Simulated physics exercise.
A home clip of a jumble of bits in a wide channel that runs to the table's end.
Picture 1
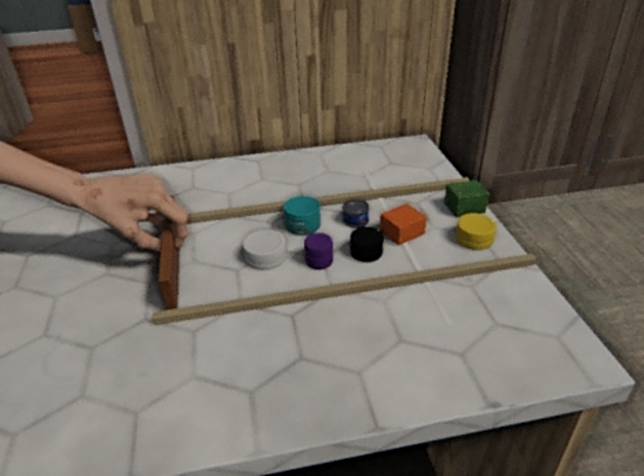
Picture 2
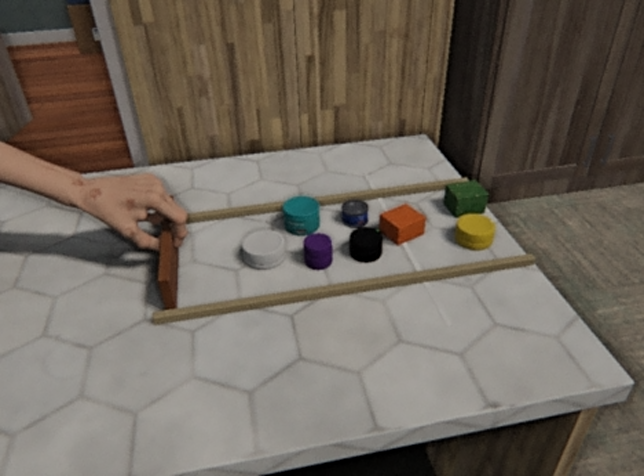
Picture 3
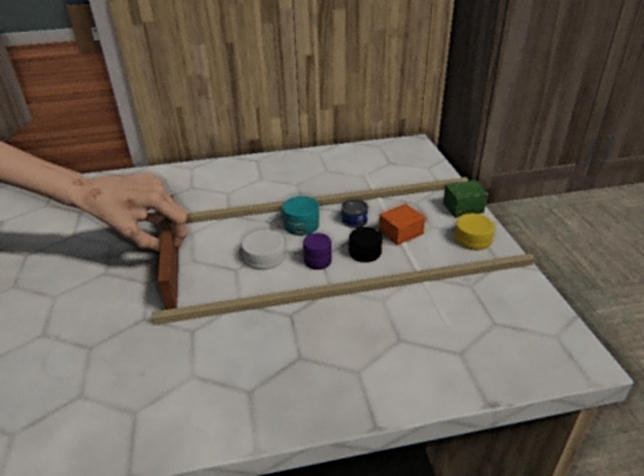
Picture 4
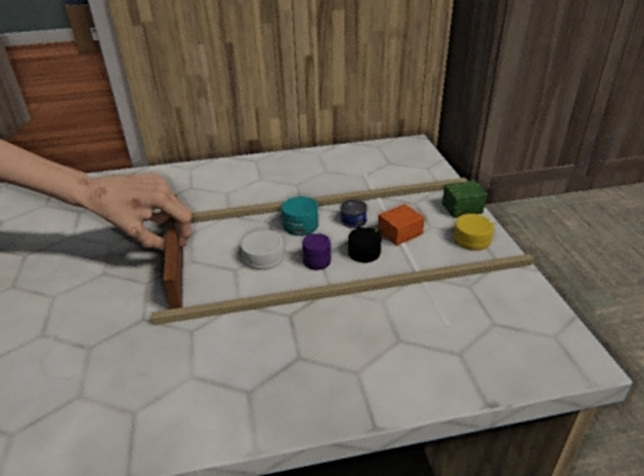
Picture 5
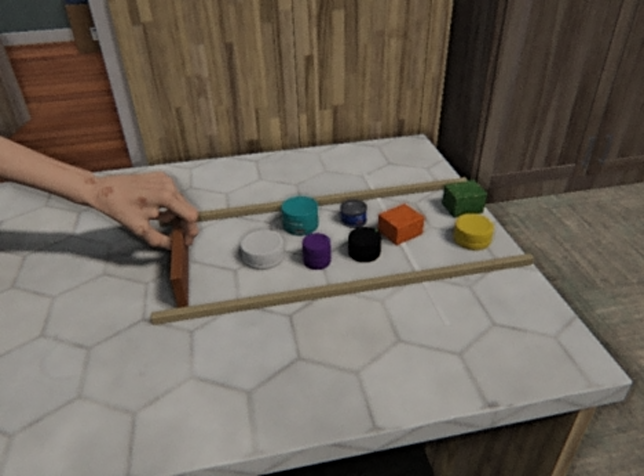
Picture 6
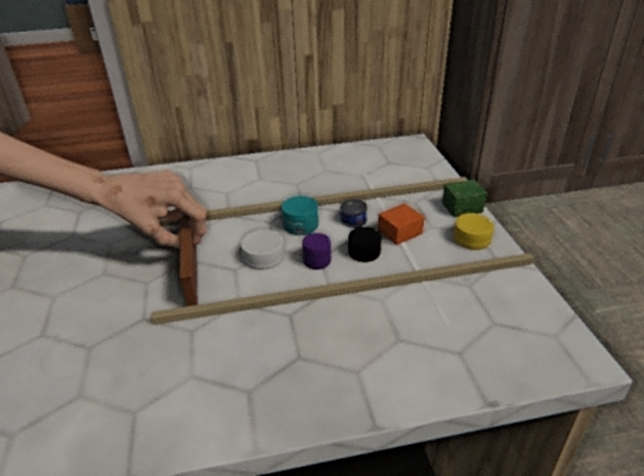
A hand reaching in from the left holds a reddish-brown board upright across a channel between two wooden strips on a pale hexagon-tiled tabletop, seen from above at an angle. White, turquoise, purple, blue and black round containers sit ahead of it, with orange and green blocks and a yellow lid farther right. The board stays nearly still, then slides slightly right, touching nothing, while the objects remain in place.
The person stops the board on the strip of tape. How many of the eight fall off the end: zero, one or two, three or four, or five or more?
The number that fall off is zero.
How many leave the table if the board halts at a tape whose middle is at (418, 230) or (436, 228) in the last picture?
In that order 0 and 2.
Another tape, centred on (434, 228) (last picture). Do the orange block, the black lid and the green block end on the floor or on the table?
The orange block is kept, the black lid stays on, the green block comes down.
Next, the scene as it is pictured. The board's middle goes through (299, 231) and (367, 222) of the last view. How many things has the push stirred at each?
First 3, then 6.
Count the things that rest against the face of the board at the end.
In contact: 3.
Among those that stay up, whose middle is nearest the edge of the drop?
The green block ends nearest.
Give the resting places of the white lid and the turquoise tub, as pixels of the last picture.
The white lid at (417, 225), the turquoise tub at (403, 201).
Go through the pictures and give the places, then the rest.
The first frame shows green block (466, 199); yellow lid (476, 231); orange block (403, 224); board (171, 250); tape (400, 234).
The second frame shows yellow lid (475, 232); board (170, 249).
The third frame shows orange block (402, 224); blue tin (355, 213).
The fourth frame shows green block (464, 199); black lid (365, 245).
The fifth frame shows yellow lid (473, 232); turquoise tub (300, 216).
The sixth frame shows green block (464, 198); yellow lid (473, 231); orange block (401, 224); board (189, 246); tape (398, 233).
Soon after, none off yet; green block at rest near (464, 198); yellow lid at rest near (473, 231); orange block at rest near (401, 224).
After that, none off yet; green block at rest near (464, 198); yellow lid at rest near (473, 231); orange block displaced a little near (418, 220).
In the end, the number that fall off is zero.
